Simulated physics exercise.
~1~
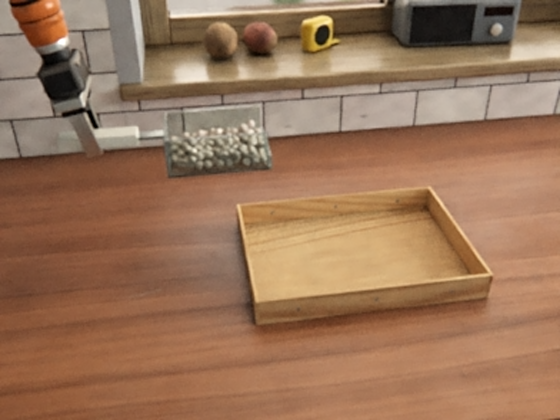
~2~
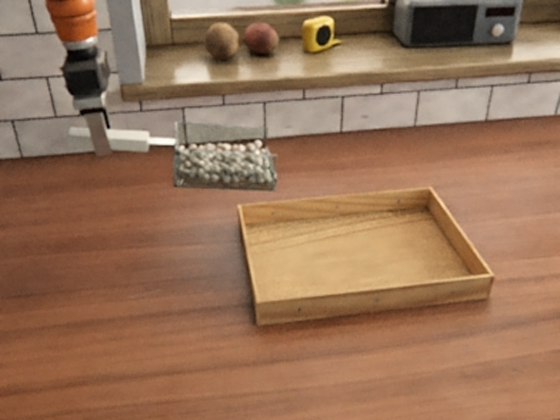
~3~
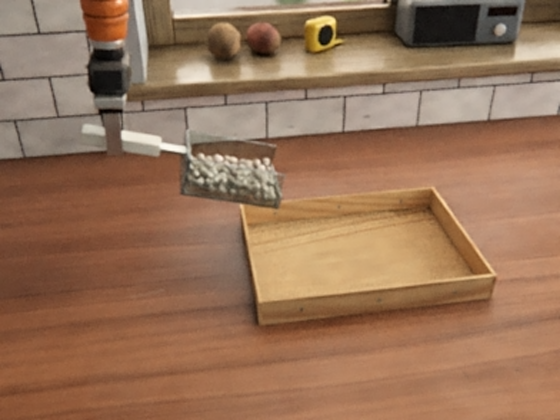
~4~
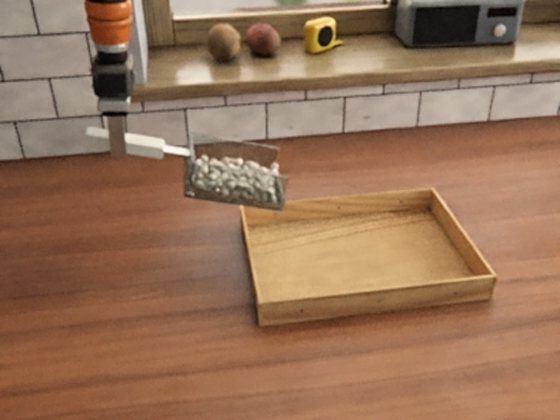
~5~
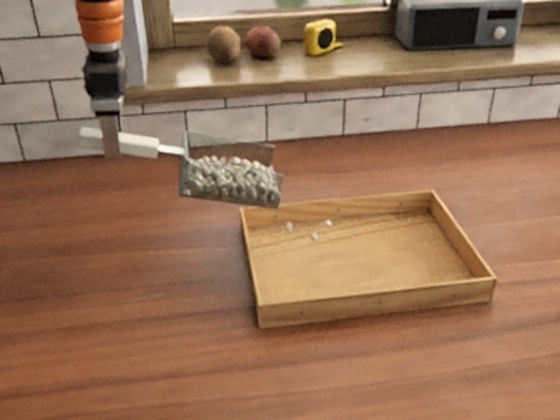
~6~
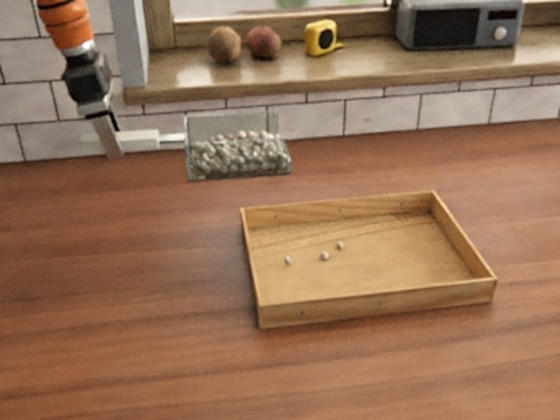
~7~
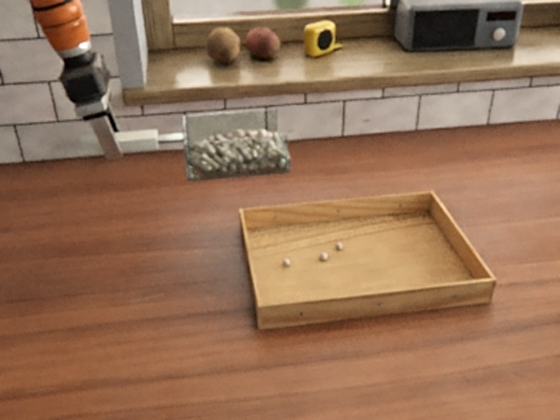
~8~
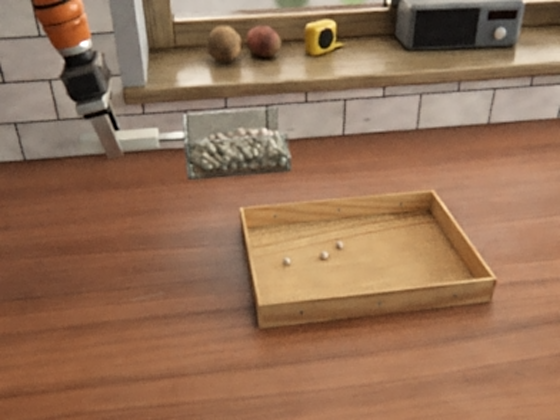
The video shows a robot arm moving a clear box of pale beads toward a wooden tray on a wooden counter, lowering and tilting it slightly so three beads drop in, then lifting and levelling it, with most beads still inside as it holds still.
